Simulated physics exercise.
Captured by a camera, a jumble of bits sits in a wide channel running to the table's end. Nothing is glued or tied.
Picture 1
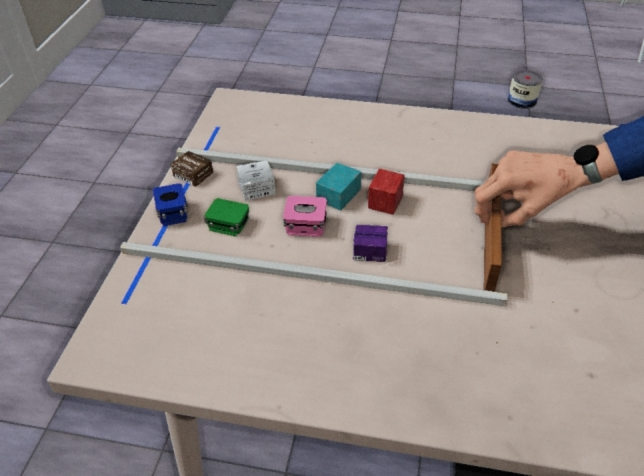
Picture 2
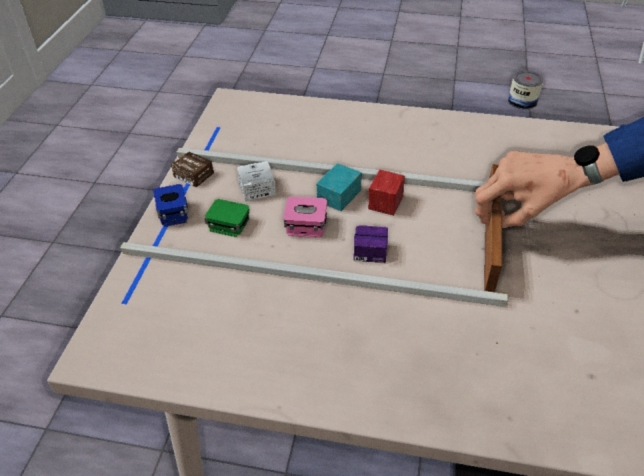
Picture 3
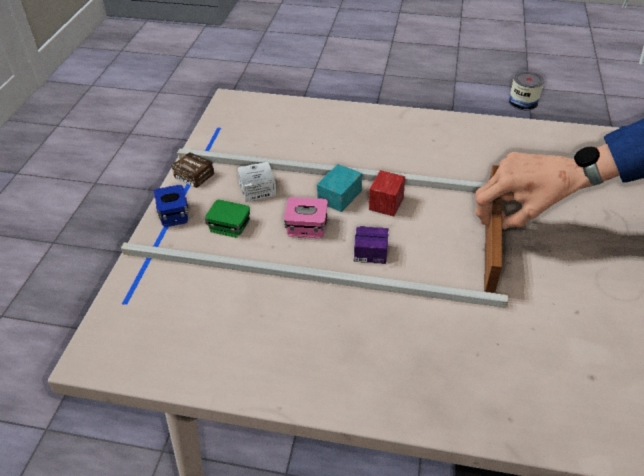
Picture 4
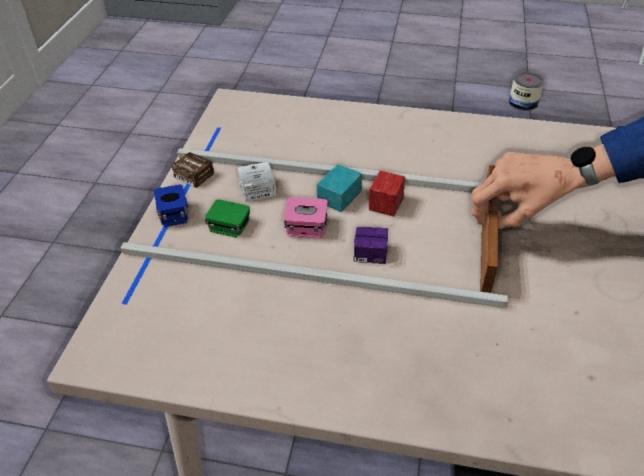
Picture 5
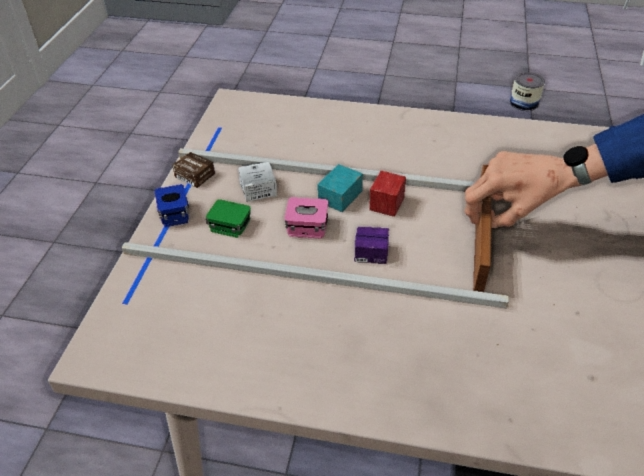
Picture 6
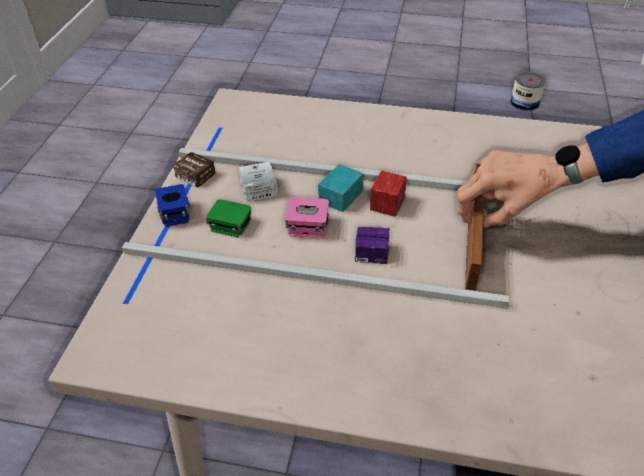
The footage shows small coloured boxes and blocks lying still between two pale rails on a table, near a blue line, while a hand holds an upright brown board at the right, then slides it slightly left without touching them.
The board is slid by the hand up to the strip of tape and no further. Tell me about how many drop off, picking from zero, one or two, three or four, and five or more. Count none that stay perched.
Those that leave the table: Five at the least.
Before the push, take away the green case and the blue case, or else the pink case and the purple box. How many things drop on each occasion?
In the first try 3, in the other 4.
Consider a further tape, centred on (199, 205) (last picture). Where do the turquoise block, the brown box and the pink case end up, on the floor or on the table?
Taking them in turn, the turquoise block does not drop, the brown box tips off, the pink case does not drop.
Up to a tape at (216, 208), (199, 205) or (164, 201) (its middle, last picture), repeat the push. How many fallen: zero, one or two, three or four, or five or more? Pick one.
Tape by tape, the falls would be: Three to four, then three to four, then at least five.
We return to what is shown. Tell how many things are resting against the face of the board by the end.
In total, 3.
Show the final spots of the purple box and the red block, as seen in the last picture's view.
Near (148, 223) and (178, 169).
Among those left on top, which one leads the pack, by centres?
That would be the pink case.
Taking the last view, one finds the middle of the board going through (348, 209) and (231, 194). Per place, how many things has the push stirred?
4 at one spot and 8 at the other.
Soon after, none off yet; brown box at rest near (195, 169); blue case at rest near (173, 206); green case at rest near (230, 219).
Then, none off yet; brown box moved a little near (178, 169); blue case at rest near (173, 206); green case moved a little near (208, 222).
At rest, the number that fall off is five or more; fallen, turquoise block, white box, green case, blue case and brown box.
